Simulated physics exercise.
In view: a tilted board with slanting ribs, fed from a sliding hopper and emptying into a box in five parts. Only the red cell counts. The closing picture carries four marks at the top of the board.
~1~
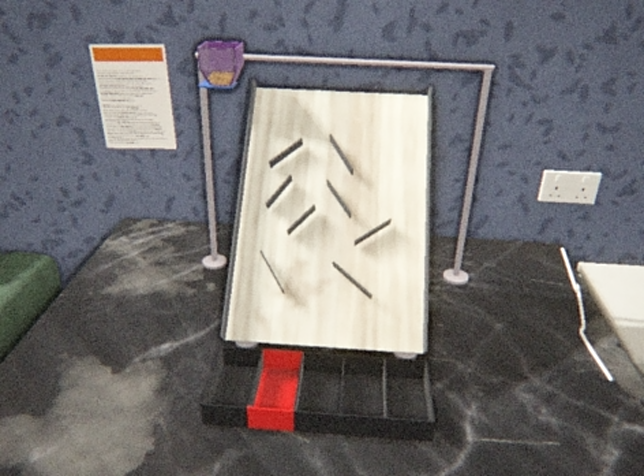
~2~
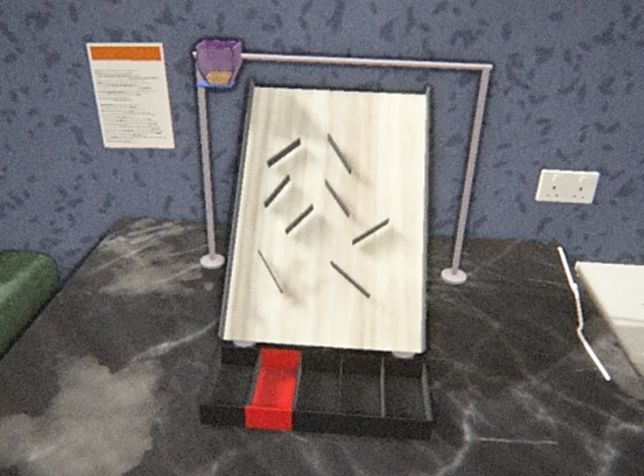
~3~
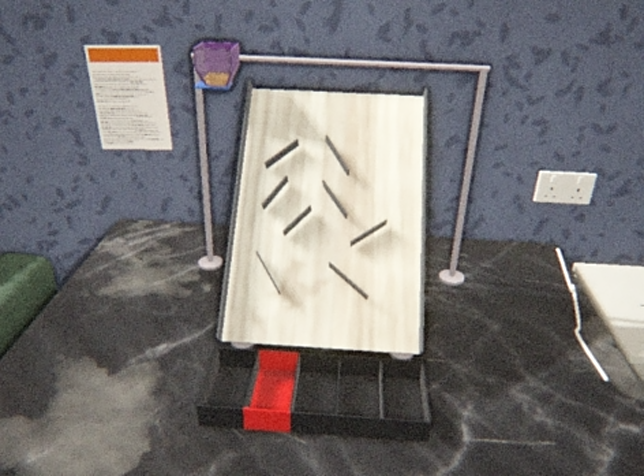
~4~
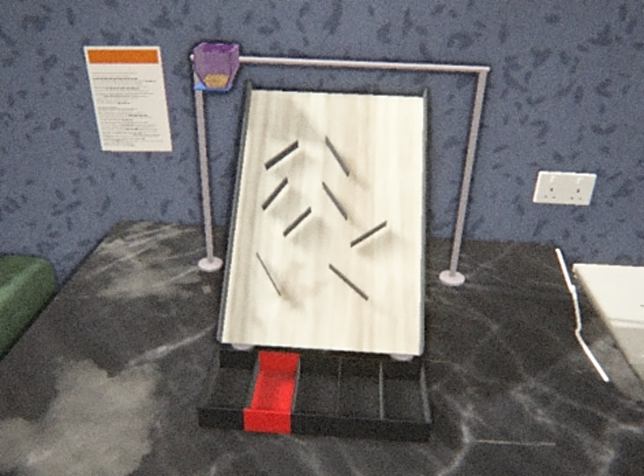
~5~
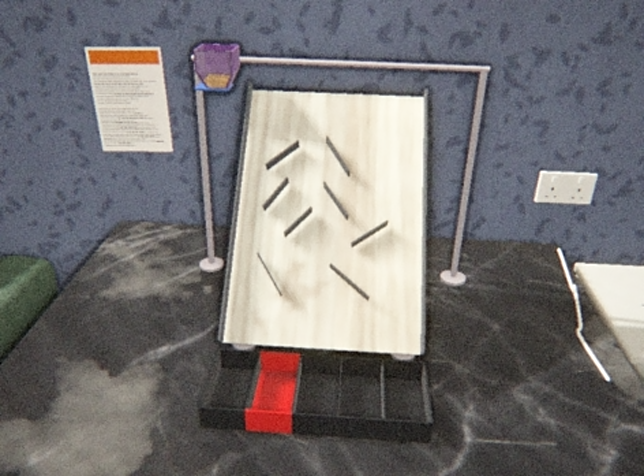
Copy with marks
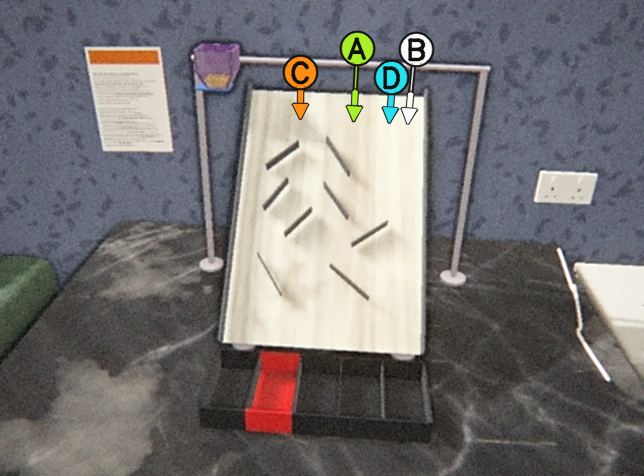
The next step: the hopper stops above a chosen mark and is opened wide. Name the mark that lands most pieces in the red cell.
A beats the others.
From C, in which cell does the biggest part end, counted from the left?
The first.
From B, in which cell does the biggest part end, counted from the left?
It is the fifth one.
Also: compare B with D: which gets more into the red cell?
D.
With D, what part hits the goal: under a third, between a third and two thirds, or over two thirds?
Mark D gives under a third.
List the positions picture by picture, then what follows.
Hopper at (223, 80), round wooden beads, door shut, in the first picture.
Ribs (267, 162) to (300, 138), (328, 133) to (351, 169), (264, 203) to (289, 174), in the second picture.
Ribs (323, 180) to (347, 214), (283, 231) to (311, 205), (351, 242) to (387, 219), in the third picture.
Ribs (256, 253) to (279, 293), (329, 263) to (368, 298), in the fourth picture.
Red cell at (269, 420), number 2 of 5 from the left, in the fifth picture.
On the marked copy, mark A meets the board at (353, 115); mark B meets the board at (408, 118); mark C meets the board at (300, 113); mark D meets the board at (389, 117).
If A is chosen, about a third in the red cell, about half in other cells, a small part outside the box.
If B is chosen, a small part in the red cell, about two thirds in other cells, about a quarter outside the box.
If C is chosen, a small part in the red cell, about two thirds in other cells, about a quarter outside the box.
If D is chosen, about a quarter in the red cell, about half in other cells, about a quarter outside the box.
